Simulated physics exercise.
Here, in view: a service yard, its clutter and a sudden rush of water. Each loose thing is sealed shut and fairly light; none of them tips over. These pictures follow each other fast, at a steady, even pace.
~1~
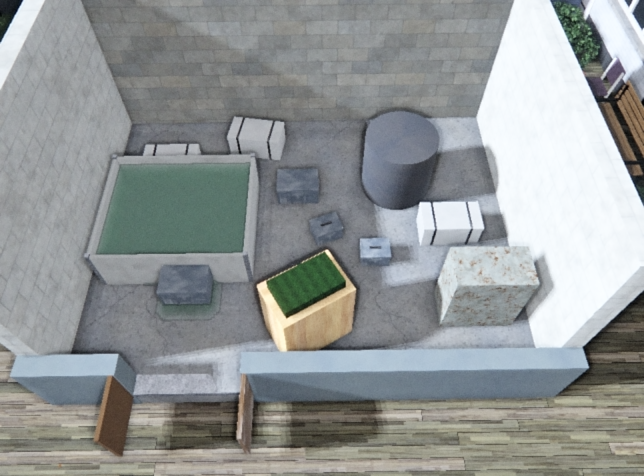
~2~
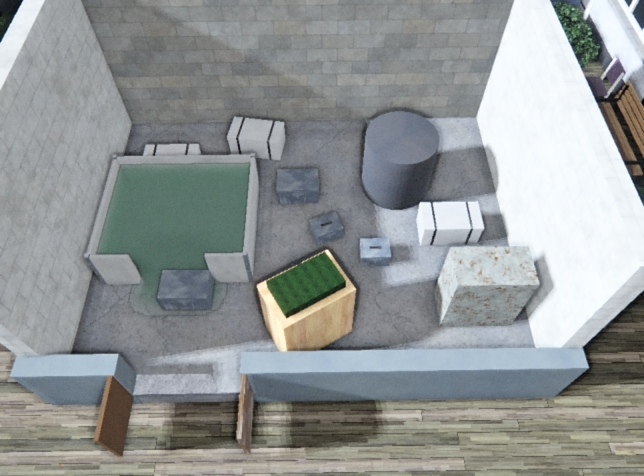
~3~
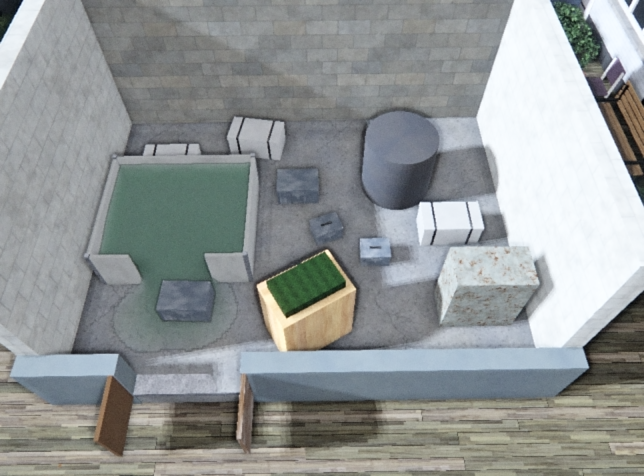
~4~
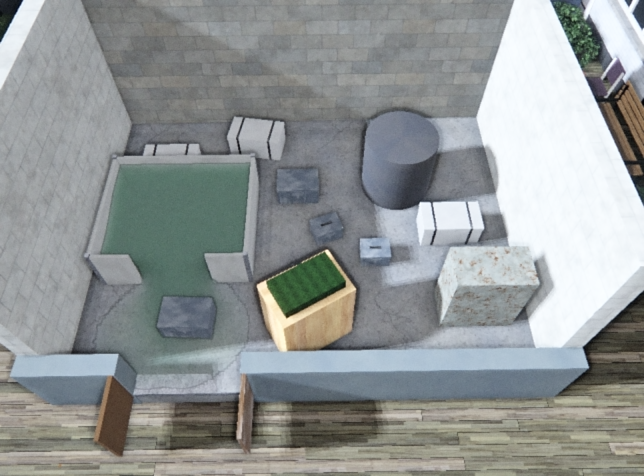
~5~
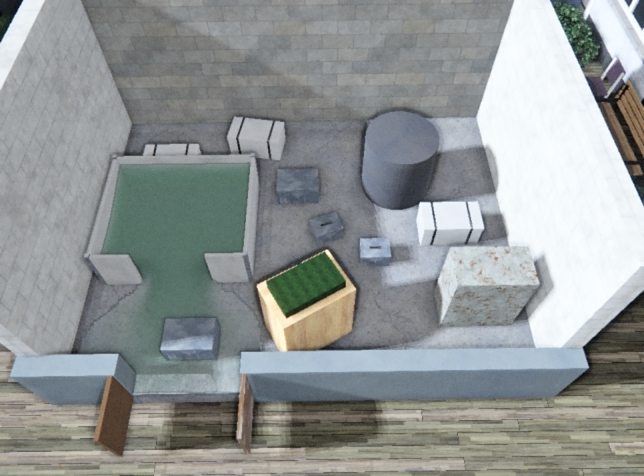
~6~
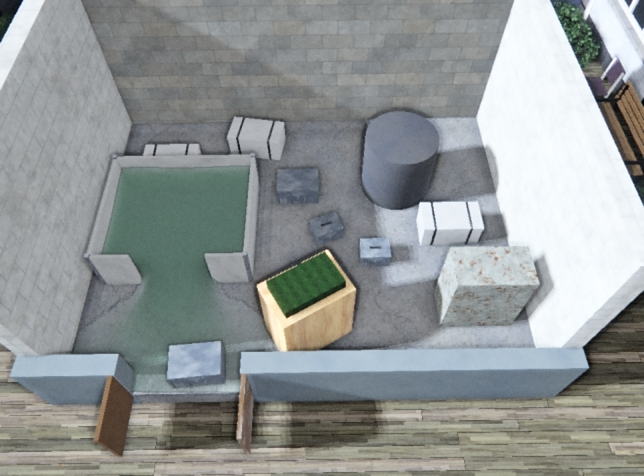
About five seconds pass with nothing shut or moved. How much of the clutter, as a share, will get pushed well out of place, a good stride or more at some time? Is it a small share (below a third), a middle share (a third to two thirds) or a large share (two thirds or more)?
A small share, below a third.
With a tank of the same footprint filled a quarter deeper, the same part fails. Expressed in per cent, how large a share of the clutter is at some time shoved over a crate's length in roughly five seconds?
Around 10 in a hundred.
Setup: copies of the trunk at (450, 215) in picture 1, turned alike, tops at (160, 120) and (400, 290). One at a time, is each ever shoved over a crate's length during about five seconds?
Falls short, then falls short.
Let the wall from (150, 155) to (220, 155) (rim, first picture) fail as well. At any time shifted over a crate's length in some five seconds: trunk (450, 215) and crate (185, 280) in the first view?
Taking them in turn, the first never got there and the second never got there.
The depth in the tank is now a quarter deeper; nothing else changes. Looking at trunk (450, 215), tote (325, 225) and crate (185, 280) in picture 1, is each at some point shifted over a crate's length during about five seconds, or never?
Not beyond that, then not beyond that, then beyond that.
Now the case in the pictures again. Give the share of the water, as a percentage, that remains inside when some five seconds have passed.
Estimate: About 50 %.
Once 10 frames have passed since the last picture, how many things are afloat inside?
Counted: 0.
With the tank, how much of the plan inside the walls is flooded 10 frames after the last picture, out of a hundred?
Estimate: About 30 %.
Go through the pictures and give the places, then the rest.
A crate at (183, 278), on the bottom; a trunk at (256, 129) rests on the ground; 0 of 8 have shifted, in the first picture.
A crate at (184, 284) rests on the ground, close to its start; a trunk at (256, 129), on the bottom; 0 of 8 have shifted, in the second picture.
A crate at (184, 295) rests on the ground, close to its start; a trunk at (256, 129), on the bottom; 1 of 8 have shifted, in the third picture.
A crate at (185, 312) rests on the ground, a stride from its start; a trunk at (256, 129) rests on the ground; 1 of 8 have shifted, in the fourth picture.
A crate at (189, 334), afloat, a stride from its start; a trunk at (256, 129), on the bottom; 1 of 8 have shifted, in the fifth picture.
A crate at (195, 360) floats, a stride from its start; a trunk at (256, 129) rests on the ground; 1 of 8 have shifted, in the sixth picture.
A moment on, 1 of 8 are well off their spots; 0 afloat.
Next, 1 of 8 are well off their spots; 0 afloat.
Later, 1 of 8 are well off their spots; 0 afloat.
In the end, 1 of 8 are well off their spots, and 1 have been at some point; 0 afloat.
